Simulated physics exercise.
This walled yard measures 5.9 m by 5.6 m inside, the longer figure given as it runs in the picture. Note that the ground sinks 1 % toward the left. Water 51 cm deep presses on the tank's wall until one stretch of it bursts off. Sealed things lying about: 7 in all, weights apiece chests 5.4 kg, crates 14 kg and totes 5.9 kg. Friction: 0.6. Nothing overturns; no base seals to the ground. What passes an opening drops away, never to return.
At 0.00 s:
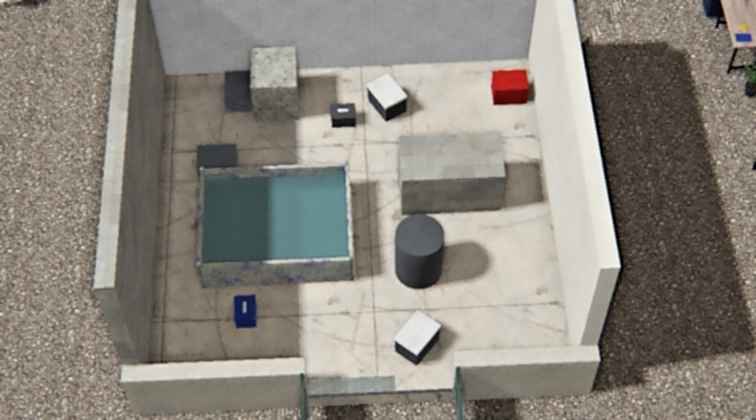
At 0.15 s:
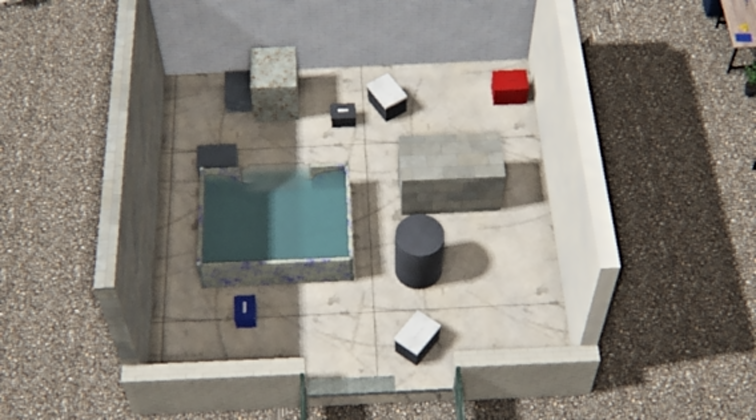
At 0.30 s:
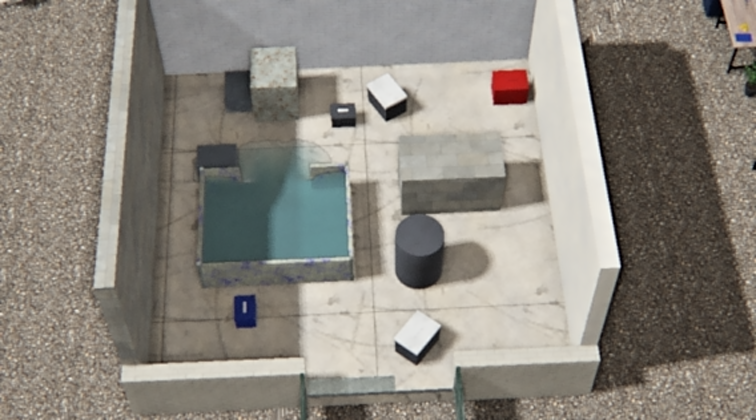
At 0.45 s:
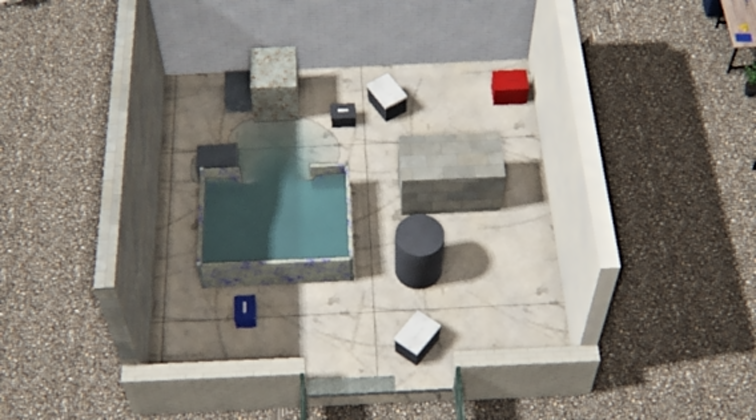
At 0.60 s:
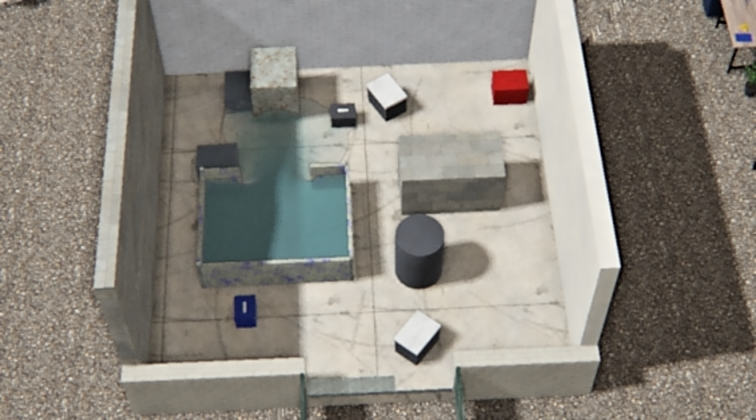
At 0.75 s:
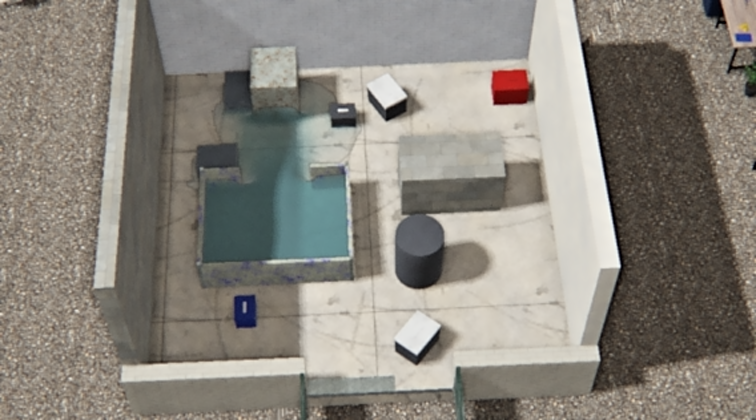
A walled yard with a pale, cracked floor and gravel outside is seen from high above by a camera that stays still. A raised basin of teal water sits at left, near a mottled block, dark boxes and a small blue tote, with a grey slab, dark cylinder, white-topped boxes and a red chest to the right. Water pours through a gap in the basin's far wall and spreads thinly across the floor toward the mottled block, while the objects stay put.
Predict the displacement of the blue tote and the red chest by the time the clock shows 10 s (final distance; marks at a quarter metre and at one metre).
The blue tote? It does not go anywhere much. The red chest? It relocates a long way.
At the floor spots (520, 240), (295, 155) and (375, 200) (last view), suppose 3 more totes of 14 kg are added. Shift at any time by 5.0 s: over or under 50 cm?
In sequence: Stays within; goes beyond; stays within.
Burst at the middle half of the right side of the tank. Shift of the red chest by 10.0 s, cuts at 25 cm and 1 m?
The red chest simply gets swept away.
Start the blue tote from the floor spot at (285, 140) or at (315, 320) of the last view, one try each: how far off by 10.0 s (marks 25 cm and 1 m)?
Run 1: It is pushed far off. Run 2: It remains nearly still.
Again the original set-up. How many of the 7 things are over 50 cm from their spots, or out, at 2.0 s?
I count 2.
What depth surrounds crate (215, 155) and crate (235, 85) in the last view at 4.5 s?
Roughly 8 and 16 cm.
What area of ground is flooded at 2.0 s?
Wet: Near 12.0 m2.
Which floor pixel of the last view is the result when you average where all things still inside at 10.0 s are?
Centre of the remaining things: Roughly (333, 228).
After 2.0 s the blue tote is near (245, 308), 0.0 m from its start, aground; the red chest is near (511, 80), 0.0 m from its start, aground; 0 of 7 are out; 2 afloat.
After 4.5 s the blue tote is near (245, 308), 0.0 m from its start, aground; the red chest is near (522, 99), 0.5 m from its start, afloat; 0 of 7 are out; 5 afloat.
After 7.0 s the blue tote is near (245, 308), 0.0 m from its start, aground; the red chest is near (523, 214), 2.6 m from its start, afloat; 0 of 7 are out; 5 afloat.
After 10.0 s the blue tote is near (245, 308), 0.0 m from its start, aground; the red chest is near (435, 329), 4.6 m from its start, afloat; 0 of 7 are out; 5 afloat.
